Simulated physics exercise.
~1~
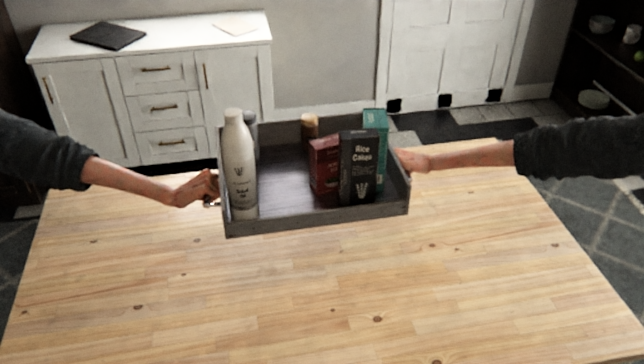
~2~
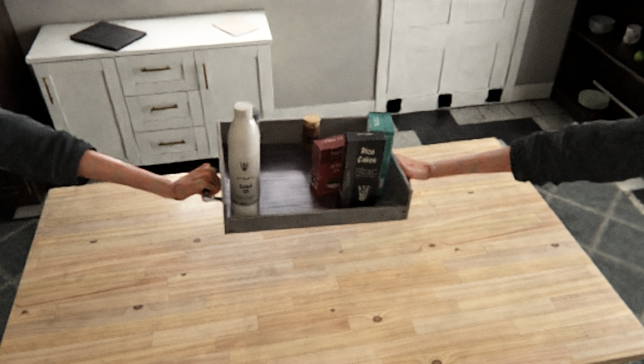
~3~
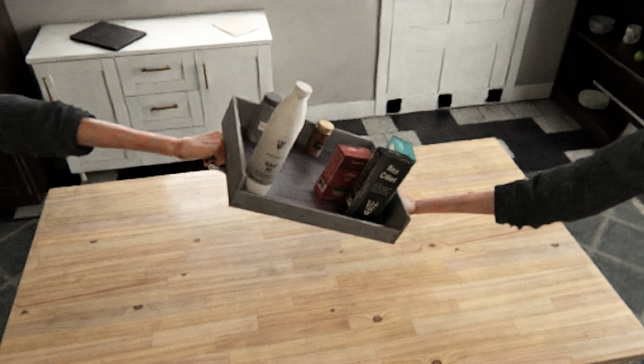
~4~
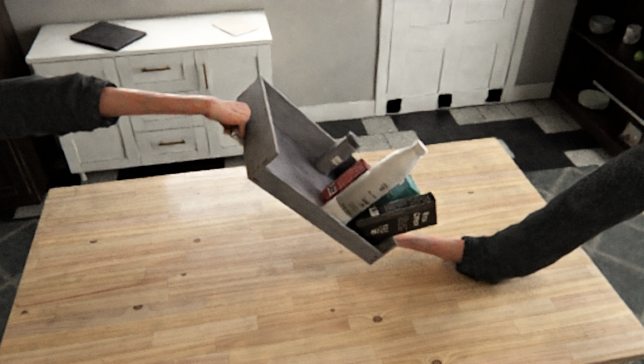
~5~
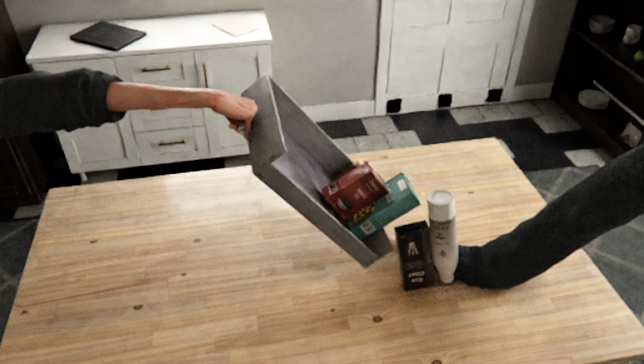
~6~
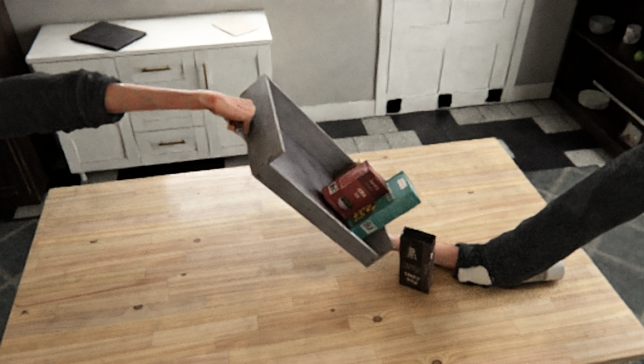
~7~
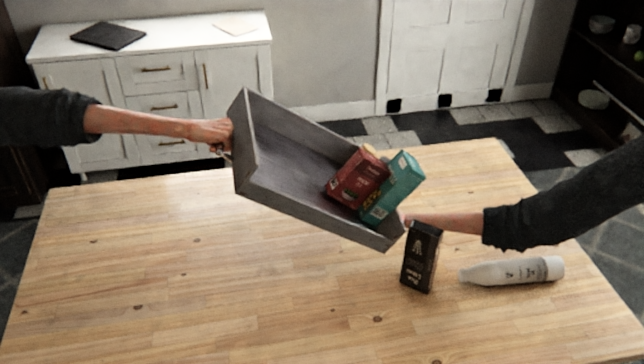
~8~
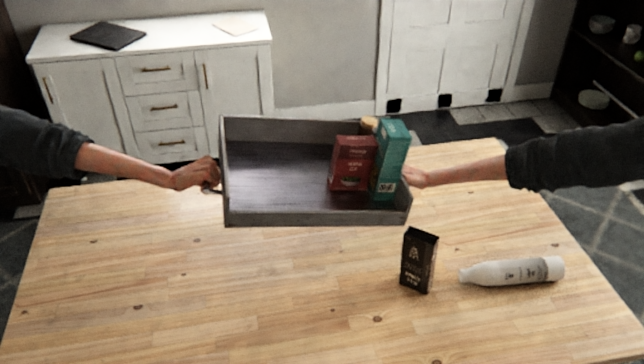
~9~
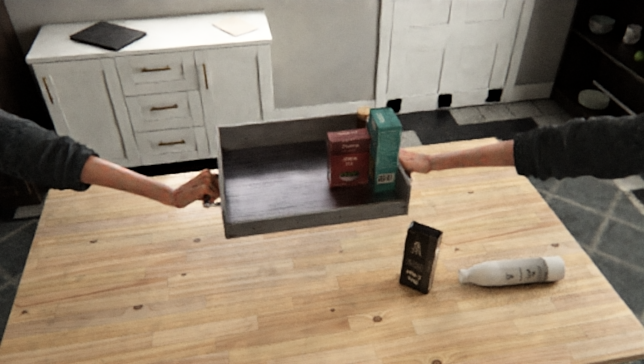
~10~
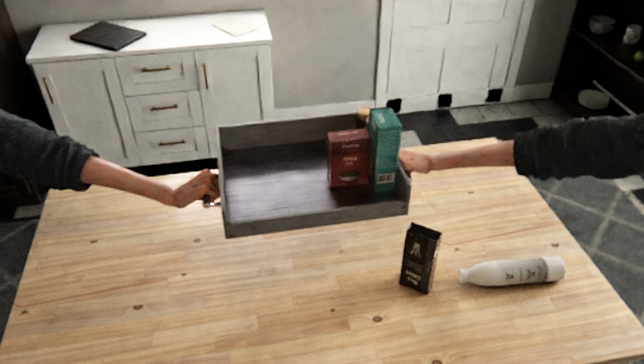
The clip opens with two hands holding an open gray crate above a wooden table, with a white bottle, a black packet, a red packet, a turquoise carton and small shakers inside. The hands tilt the crate steeply, right side down, and the contents lean and slide toward the lower end. The black packet and the white bottle go over the edge onto the table, where the bottle topples onto its side while the packet stands upside down. The hands then level the crate again. It ends held steady, the red packet and turquoise carton still upright inside at the right.
